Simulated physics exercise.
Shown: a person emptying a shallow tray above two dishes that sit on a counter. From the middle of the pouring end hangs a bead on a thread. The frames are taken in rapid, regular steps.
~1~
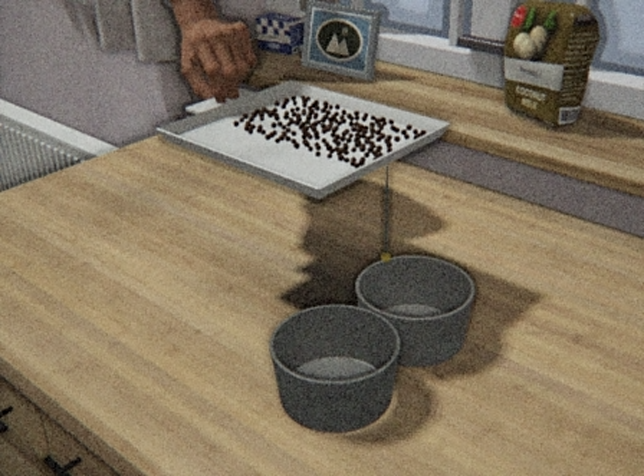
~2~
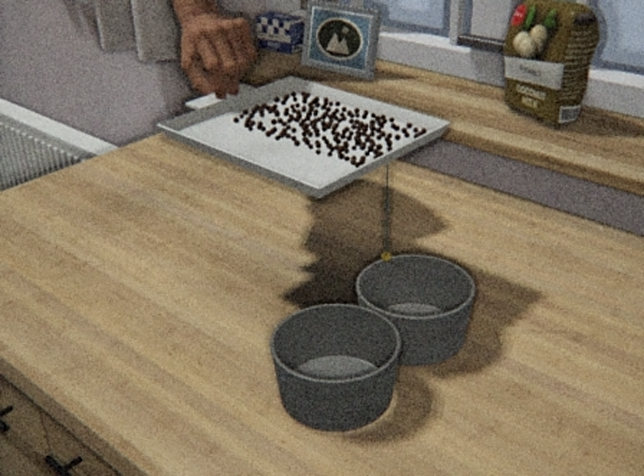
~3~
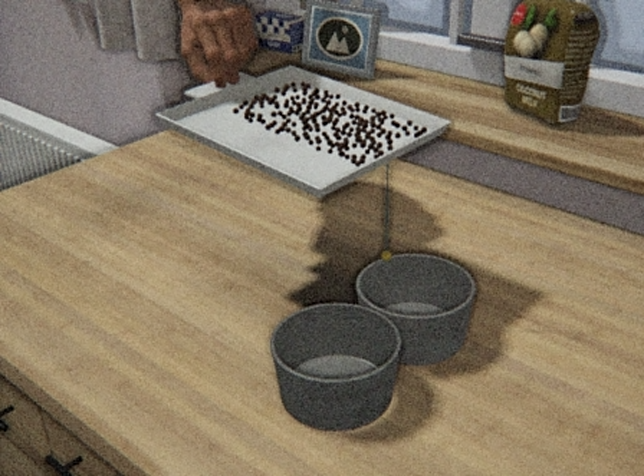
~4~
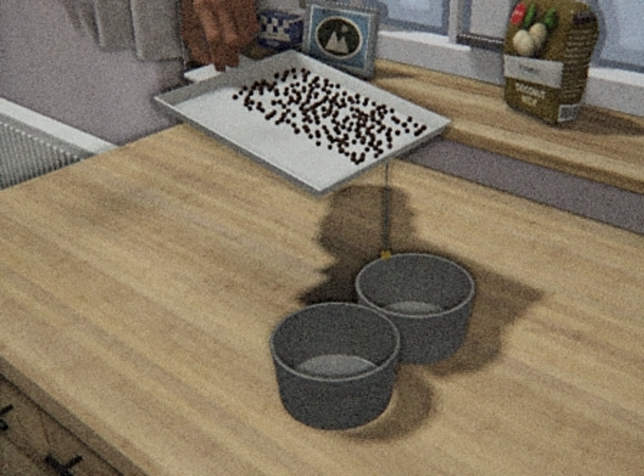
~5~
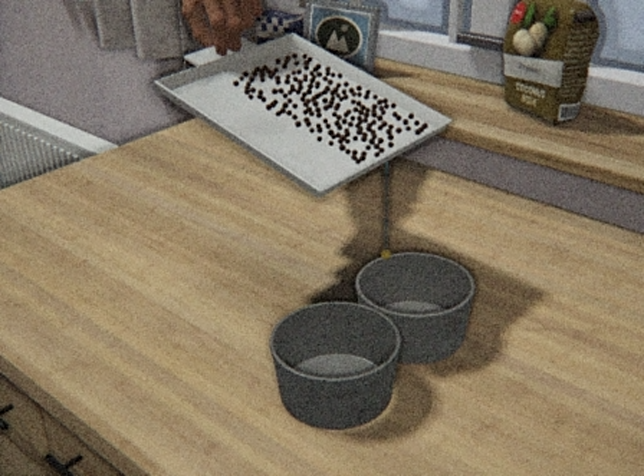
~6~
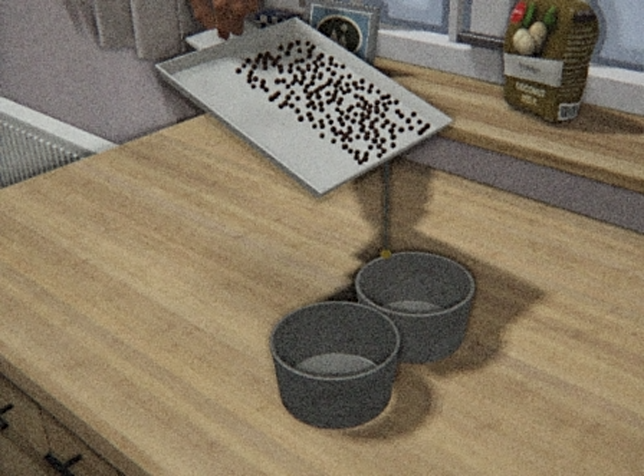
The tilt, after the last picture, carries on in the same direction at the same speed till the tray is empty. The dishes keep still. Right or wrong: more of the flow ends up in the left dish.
Wrong; more ends up in the right dish.
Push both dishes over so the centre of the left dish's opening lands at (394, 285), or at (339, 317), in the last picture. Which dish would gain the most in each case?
The leftmost dish, then the rightmost dish.
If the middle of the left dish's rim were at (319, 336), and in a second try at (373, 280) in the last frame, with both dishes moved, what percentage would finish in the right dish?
You'd end up with around 60 per cent and then around 10 per cent.
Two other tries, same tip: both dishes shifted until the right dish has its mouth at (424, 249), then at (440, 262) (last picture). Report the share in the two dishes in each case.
Roughly 80 per cent, then roughly 100 per cent.
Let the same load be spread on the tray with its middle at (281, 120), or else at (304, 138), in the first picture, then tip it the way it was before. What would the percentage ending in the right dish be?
First case: Close to 60 %; second case: Close to 60 %.
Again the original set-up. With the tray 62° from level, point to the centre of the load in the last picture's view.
The middle of the pieces lands at roughly (396, 149).
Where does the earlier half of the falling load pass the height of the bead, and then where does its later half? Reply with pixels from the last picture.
The opening part goes through (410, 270); what follows goes through (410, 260).
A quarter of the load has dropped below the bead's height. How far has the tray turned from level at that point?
Roughly 85 degrees of tilt.
Just after the last frame, tray tipped steeply; the larger part on the tray; just a few in the left dish; about a tenth in the air.
A moment on, tray tipped right over; about a tenth on the tray; about a tenth in the left dish; roughly half in the right dish; about a tenth outside both; roughly a quarter in the air.
Further on, tray tipped past a quarter turn; about a tenth in the left dish; roughly two thirds in the right dish; about a tenth outside both.
When it is over, tray tipped past a quarter turn; about a tenth in the left dish; roughly two thirds in the right dish; about a tenth outside both.
